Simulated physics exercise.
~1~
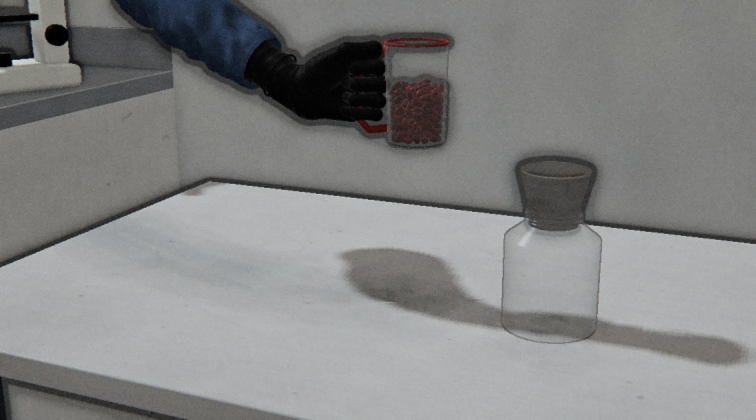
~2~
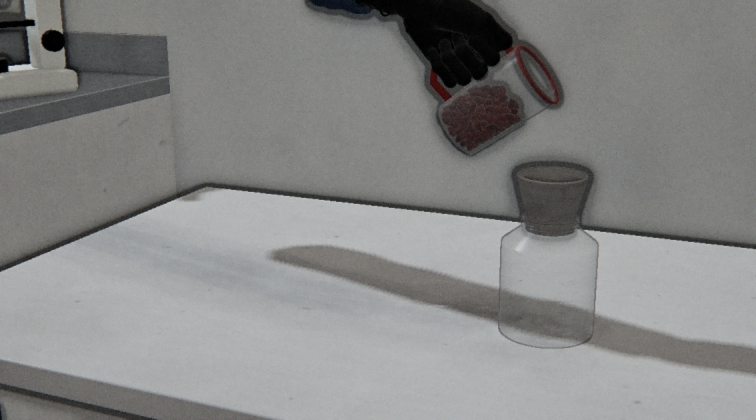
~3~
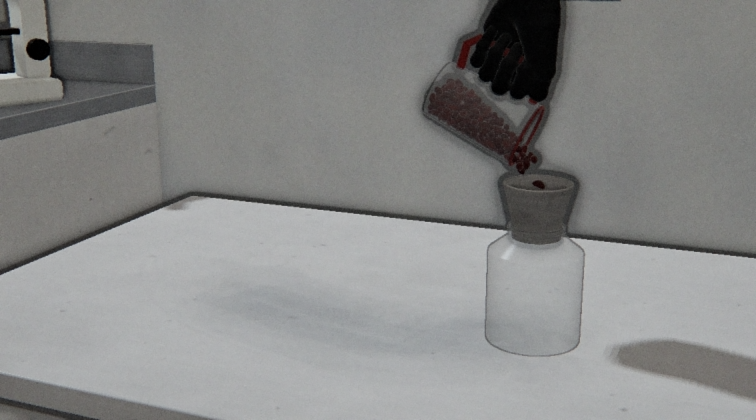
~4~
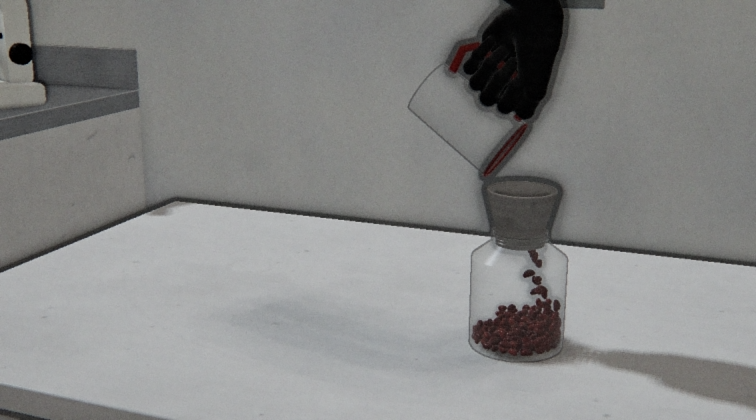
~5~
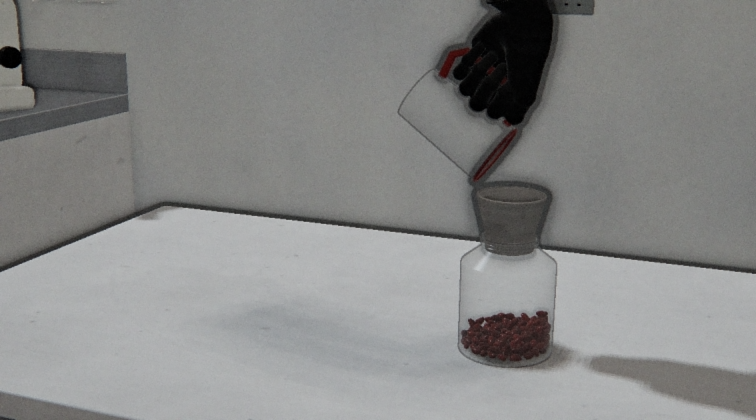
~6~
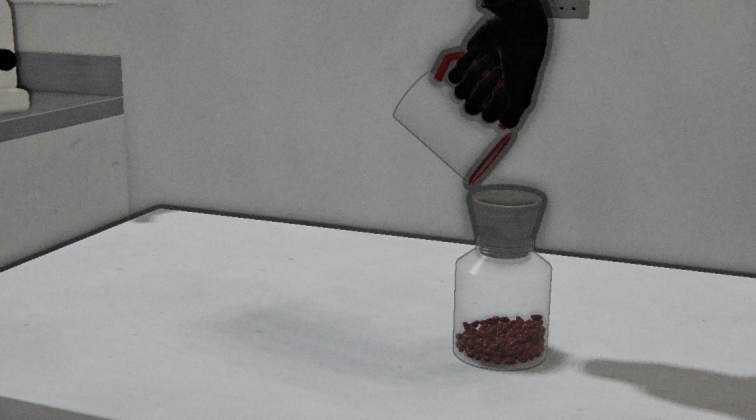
Black-gloved hand tipping a clear cup of dark red beans through a grey funnel into a glass jar, leaving the cup empty.
